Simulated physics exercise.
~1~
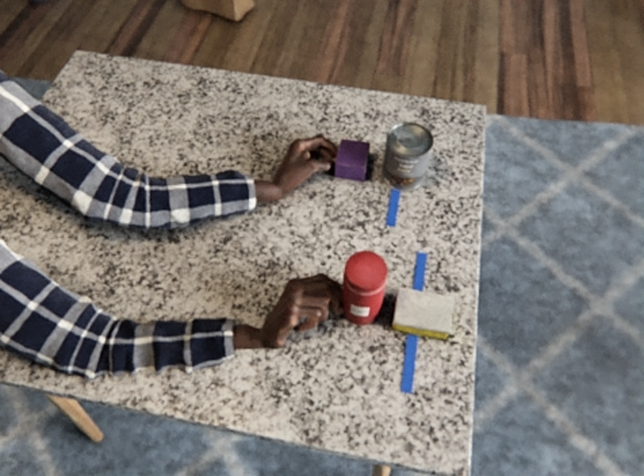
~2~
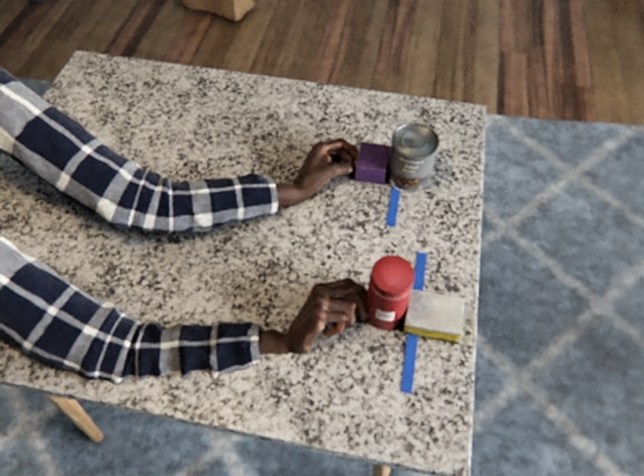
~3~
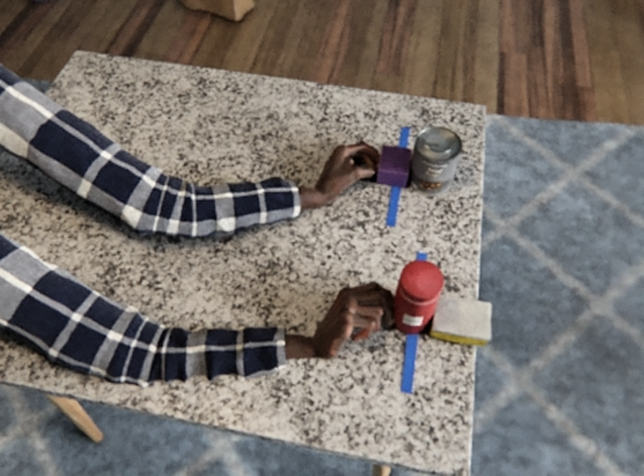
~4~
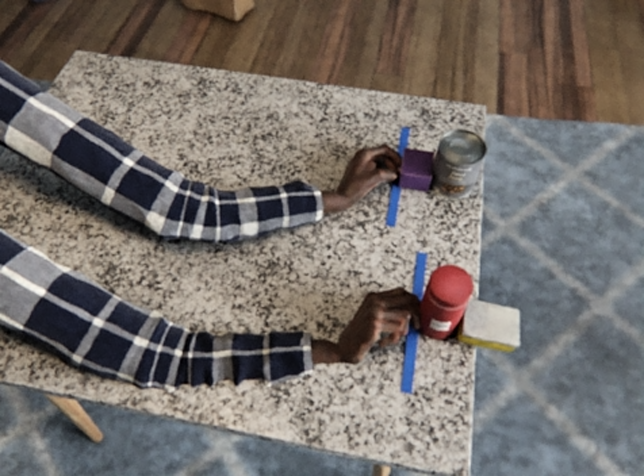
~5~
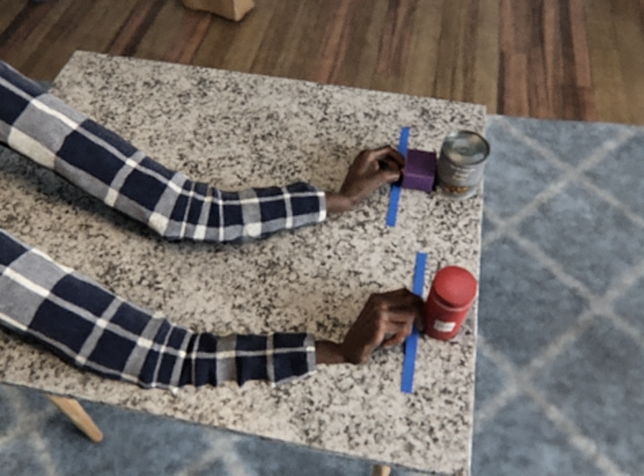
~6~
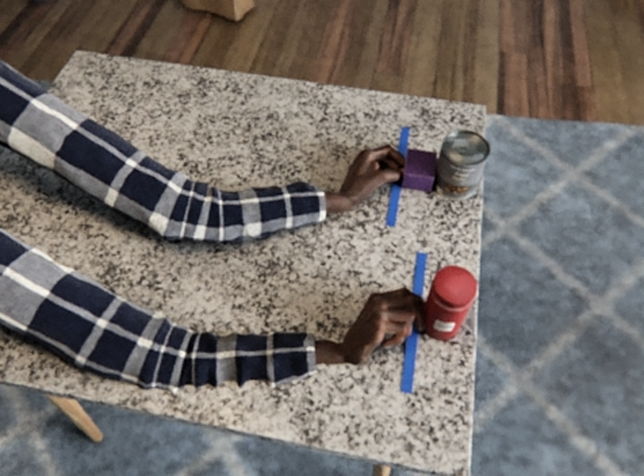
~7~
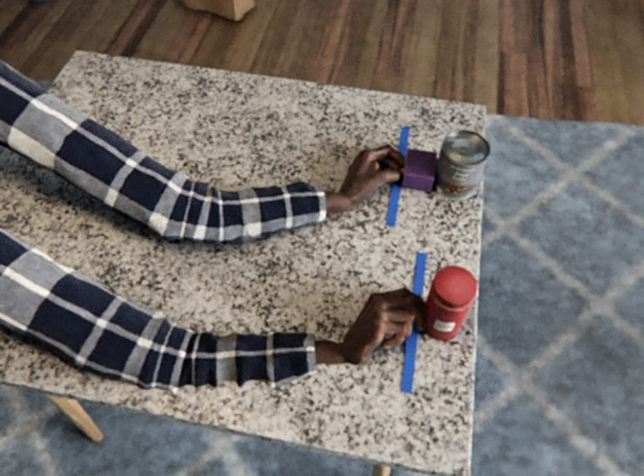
Two hands slowly push objects right until the sponge falls and the can stays.
